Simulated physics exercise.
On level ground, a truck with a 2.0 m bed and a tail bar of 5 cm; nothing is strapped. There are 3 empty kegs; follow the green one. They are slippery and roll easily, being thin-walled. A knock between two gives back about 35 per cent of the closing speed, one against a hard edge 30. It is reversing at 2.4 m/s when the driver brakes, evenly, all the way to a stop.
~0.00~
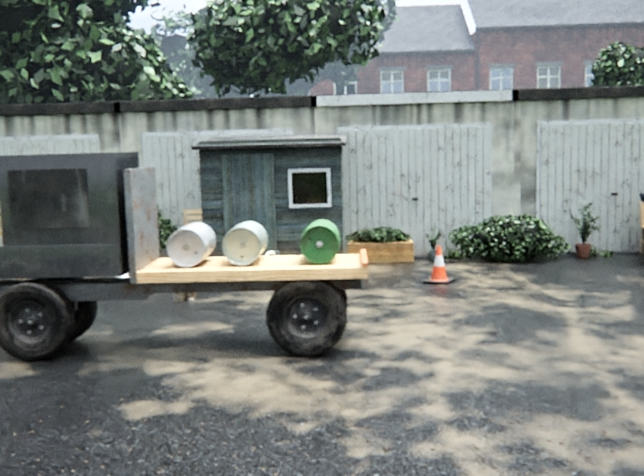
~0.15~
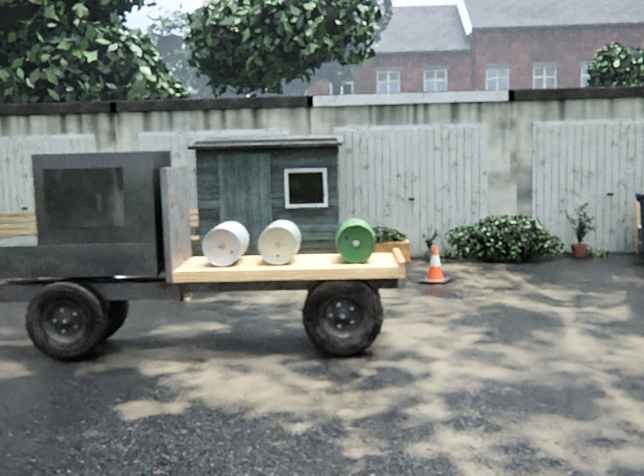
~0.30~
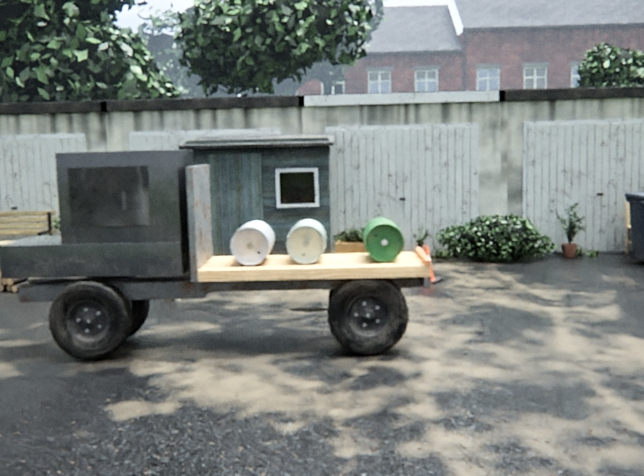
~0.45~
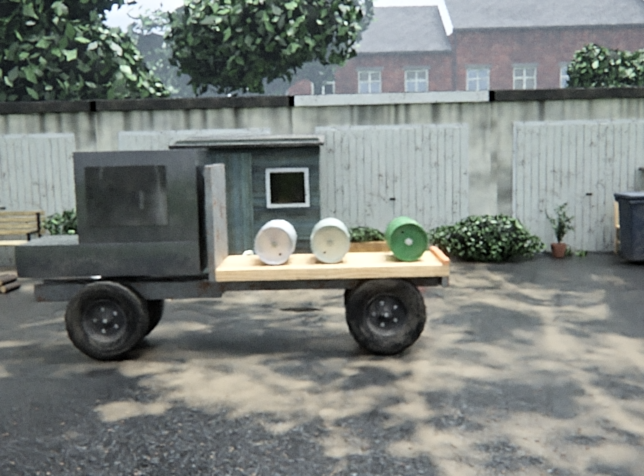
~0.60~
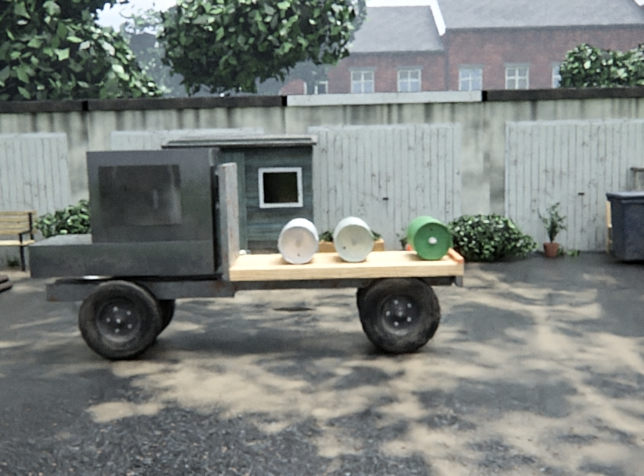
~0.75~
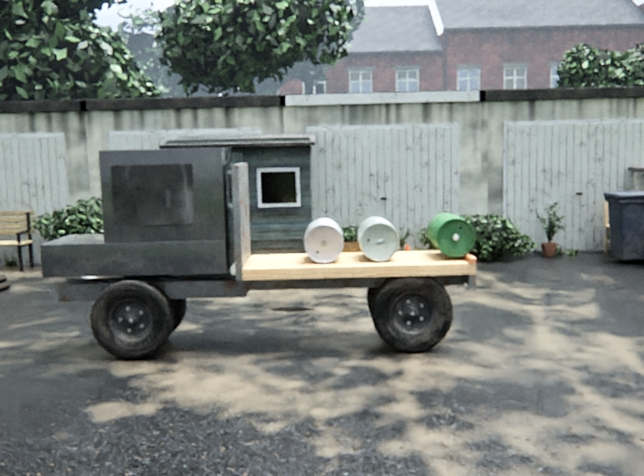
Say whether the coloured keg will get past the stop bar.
Green drops off the end.
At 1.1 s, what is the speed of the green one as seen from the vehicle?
About 0.7 m/s.
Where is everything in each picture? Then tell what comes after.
In the first picture, green at (319, 245); tail bar at (365, 265); speed 2.4 m/s; 3 of the 3 make up the bottom layer on the bed.
In the second picture, green at (356, 244); tail bar at (402, 264); speed 2.2 m/s.
In the third picture, green at (385, 243); tail bar at (428, 263); speed 1.8 m/s.
In the fourth picture, green at (409, 242); tail bar at (446, 262); speed 1.4 m/s.
In the fifth picture, green at (433, 241); tail bar at (460, 261); speed 1.0 m/s.
In the sixth picture, green at (457, 238); tail bar at (473, 261); speed 0.6 m/s.
After 1.1 s, green is going over the tail; 1 lost off the end.
After 1.3 s, green is going over the tail; 1 lost off the end.
At rest (3.1 s), green is off the end; 3 lost off the end.
